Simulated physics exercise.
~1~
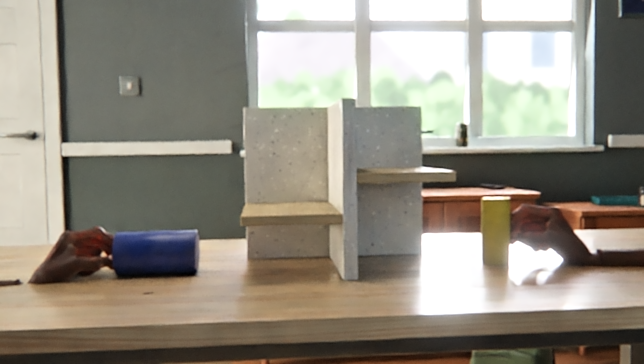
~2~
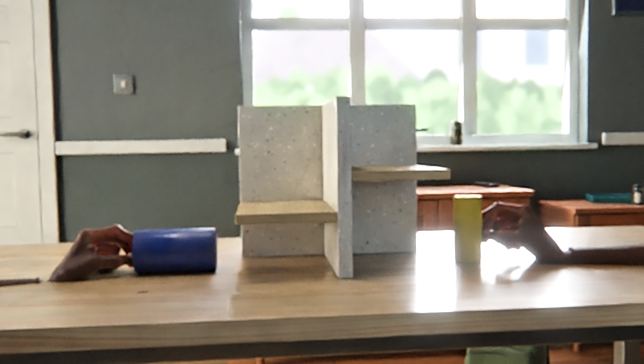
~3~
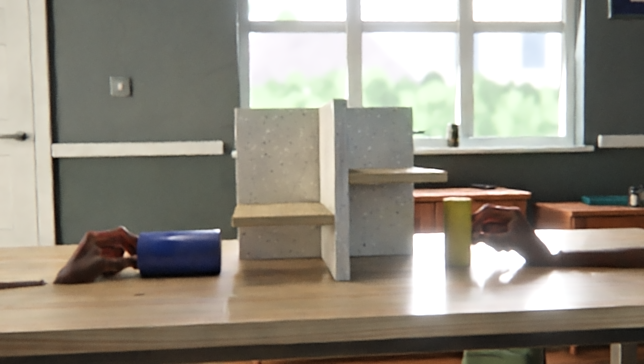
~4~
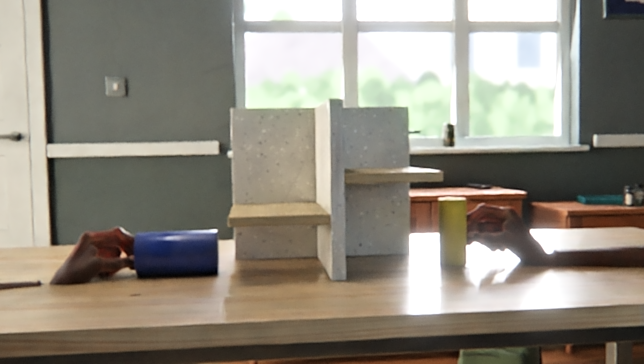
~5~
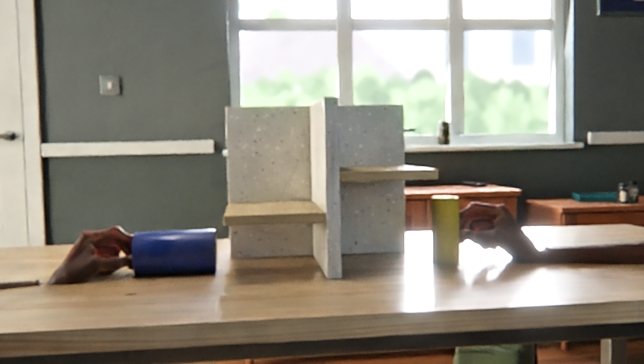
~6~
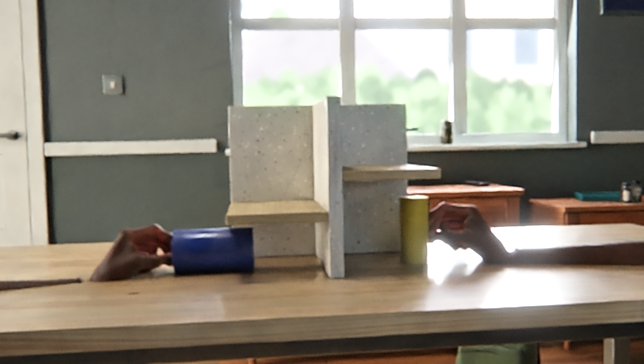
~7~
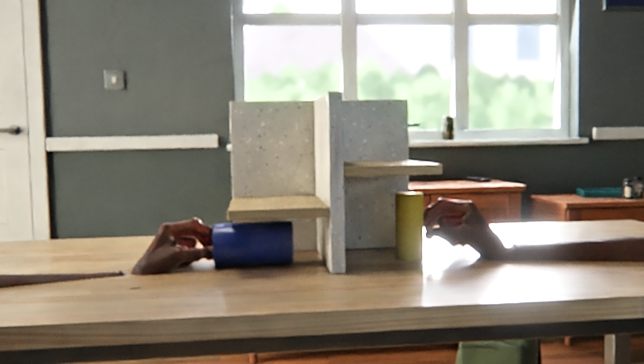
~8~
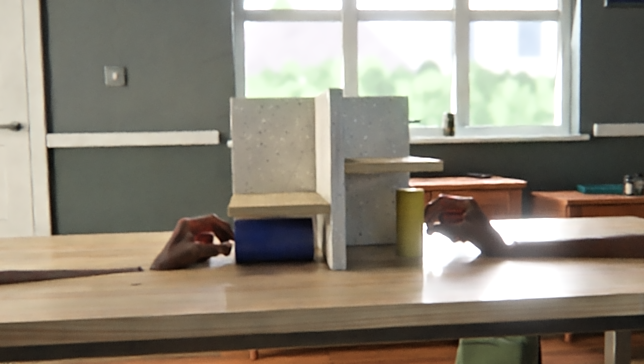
A blue cylinder lying on its side at the left and an upright yellow cylinder at the right are each held by a hand on a wooden table, seen from the front in a slightly swaying view. Between them stands a speckled grey stand with a lower shelf on the left and a higher one on the right, before a bright window. The hands push both inward, then pause near the stand. The yellow cylinder slides under its shelf first, still upright. The blue one follows, and both end beneath the shelves.
